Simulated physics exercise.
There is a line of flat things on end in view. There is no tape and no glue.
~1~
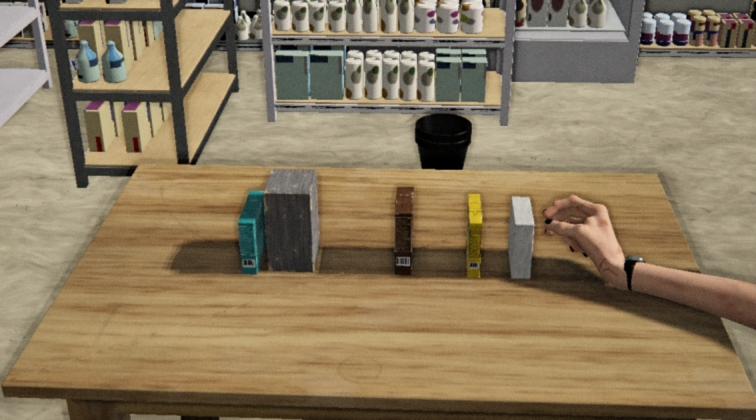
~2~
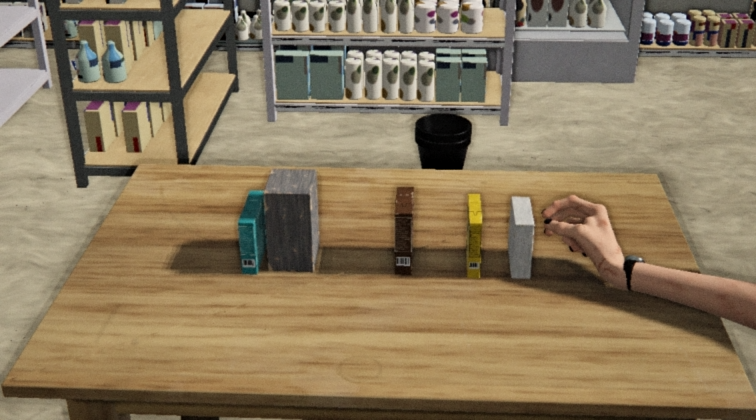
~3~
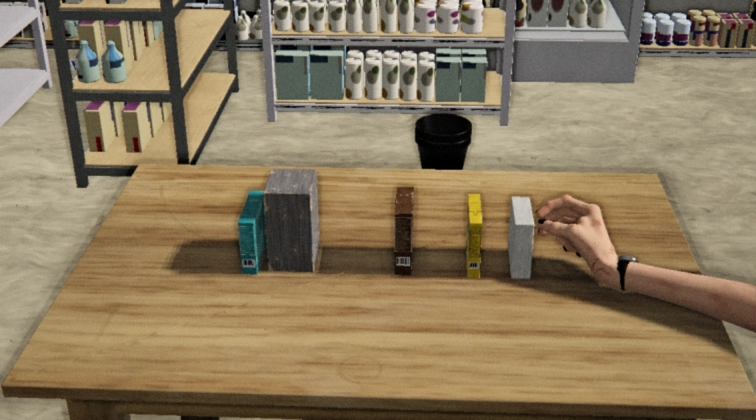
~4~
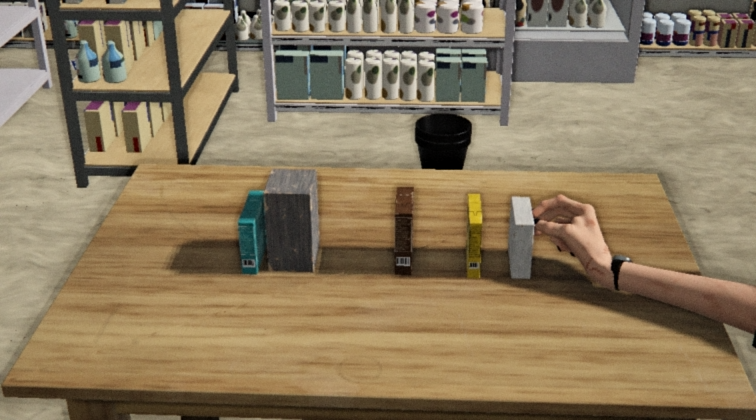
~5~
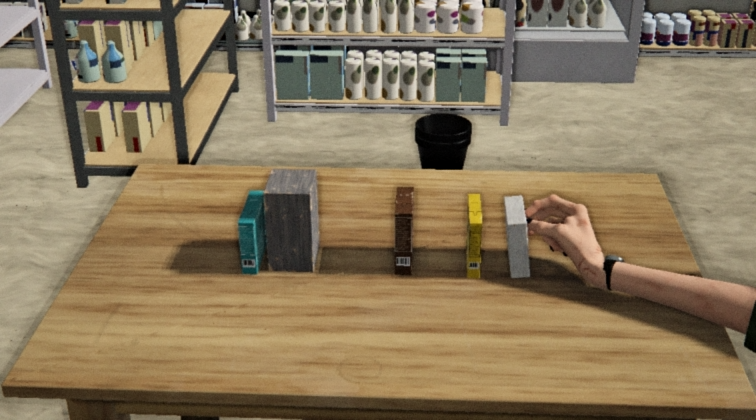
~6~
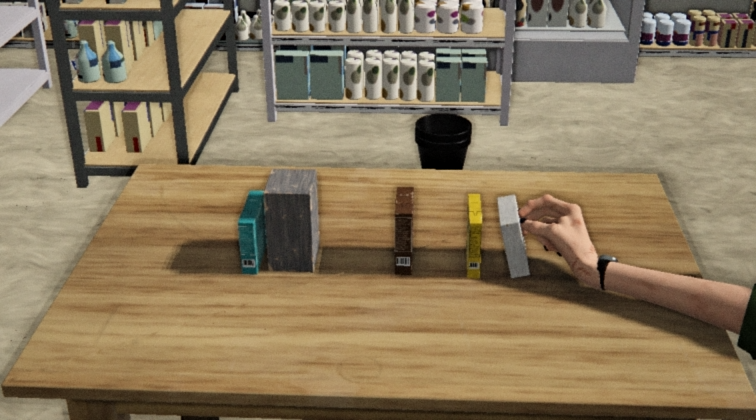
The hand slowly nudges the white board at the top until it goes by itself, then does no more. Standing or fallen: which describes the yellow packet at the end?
It is down.
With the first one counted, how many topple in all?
3.
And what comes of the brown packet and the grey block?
The brown packet tumbles, while the grey block stays up.
Then, 0.30 s after the last picture, white board 66° over; yellow packet tipped 54° from how it was near (445, 242).
Then, 0.40 s after the last picture, white board 72° over; yellow packet on its side near (433, 256); brown packet tipped 17° from how it was.
At rest, tipped over on the table, brown packet and yellow packet; grey block in place. Seen from the same camera at the end, yellow packet near (433, 256).
